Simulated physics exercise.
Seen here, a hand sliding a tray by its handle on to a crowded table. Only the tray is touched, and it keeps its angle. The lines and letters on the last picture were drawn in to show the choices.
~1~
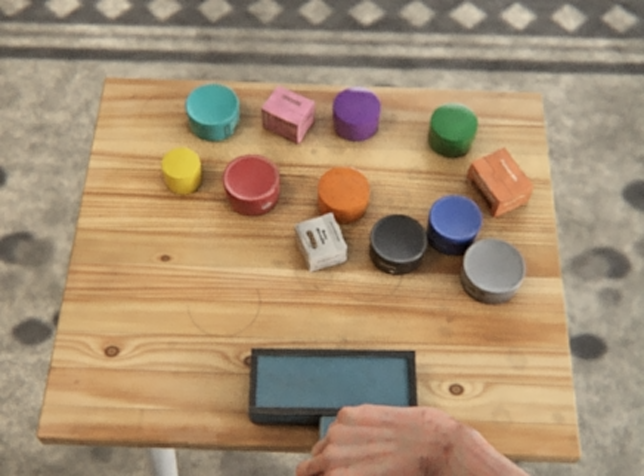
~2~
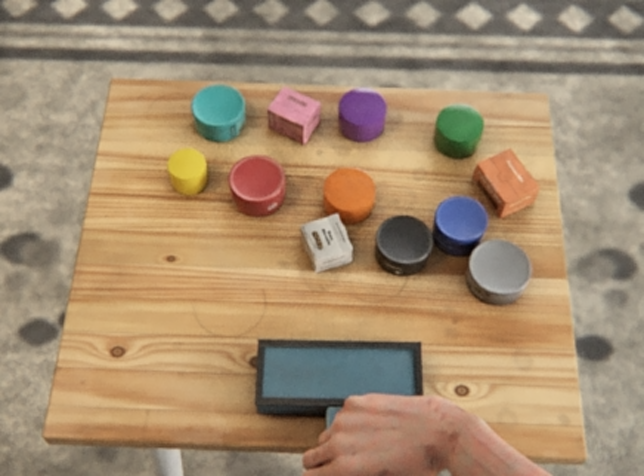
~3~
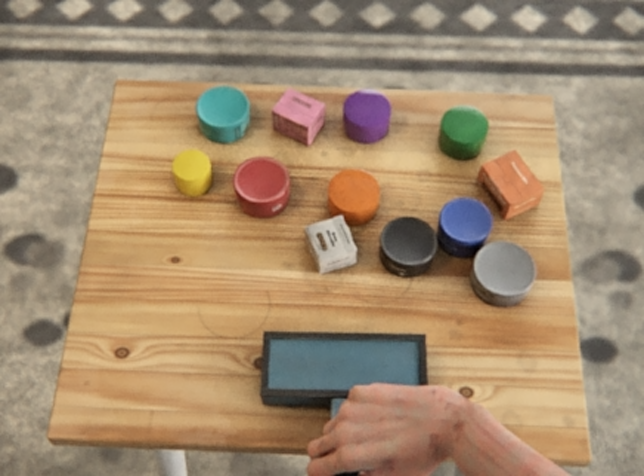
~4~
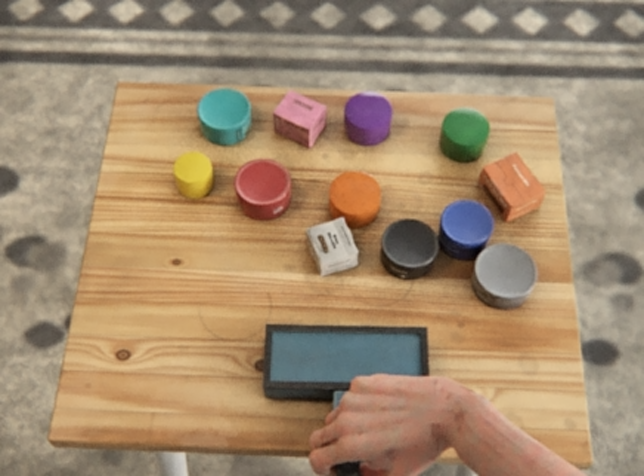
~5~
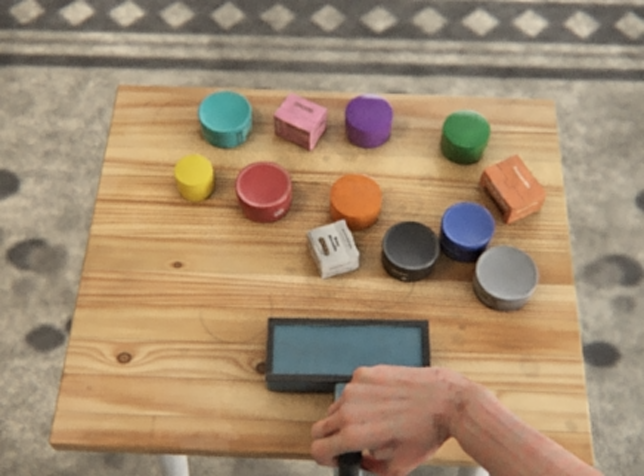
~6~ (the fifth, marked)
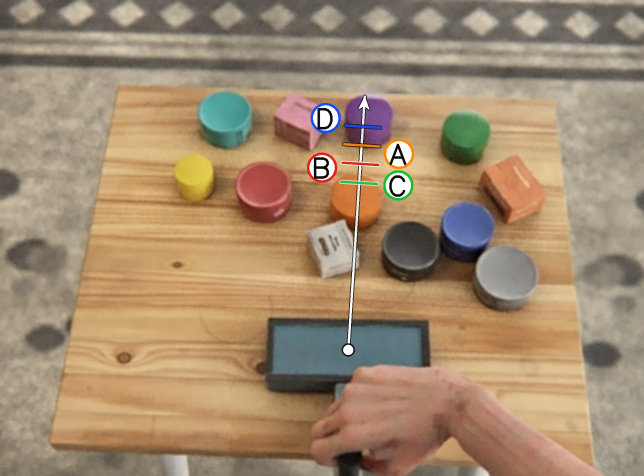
A hand slides a blue tray slightly forward across a wooden table toward colourful containers.
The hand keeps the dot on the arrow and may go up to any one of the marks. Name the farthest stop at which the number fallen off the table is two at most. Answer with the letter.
The farthest such stop is D.
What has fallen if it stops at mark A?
The purple pot.
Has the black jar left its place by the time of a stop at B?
Yes.
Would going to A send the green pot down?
No.
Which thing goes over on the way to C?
The purple pot goes over.
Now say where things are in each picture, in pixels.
The first frame shows white packet (321, 243); grey tub (492, 272); pink box (288, 114).
The second frame shows tray (339, 373); green pot (458, 131).
The third frame shows tray (344, 365); orange box (510, 185).
The fourth frame shows tray (346, 357); turquoise jar (225, 117).
The fifth frame shows tray (348, 350); blue tub (466, 232); red tub (264, 192); black jar (409, 252).
On the copy, A at (362, 145); B at (361, 164); C at (359, 183); D at (363, 126); the arrow from (348, 350) to (365, 96); the white dot at (348, 350).
On D. First, tray (354, 269); orange pot (358, 183); black jar (409, 219).
Then, tray (359, 191); purple pot (379, 81); orange pot (368, 120).
Finally, tray (363, 135); orange pot over the edge; purple pot over the edge; two fallen.
By contrast, A is within the limit but short; B is within the limit but short; C is within the limit but short.
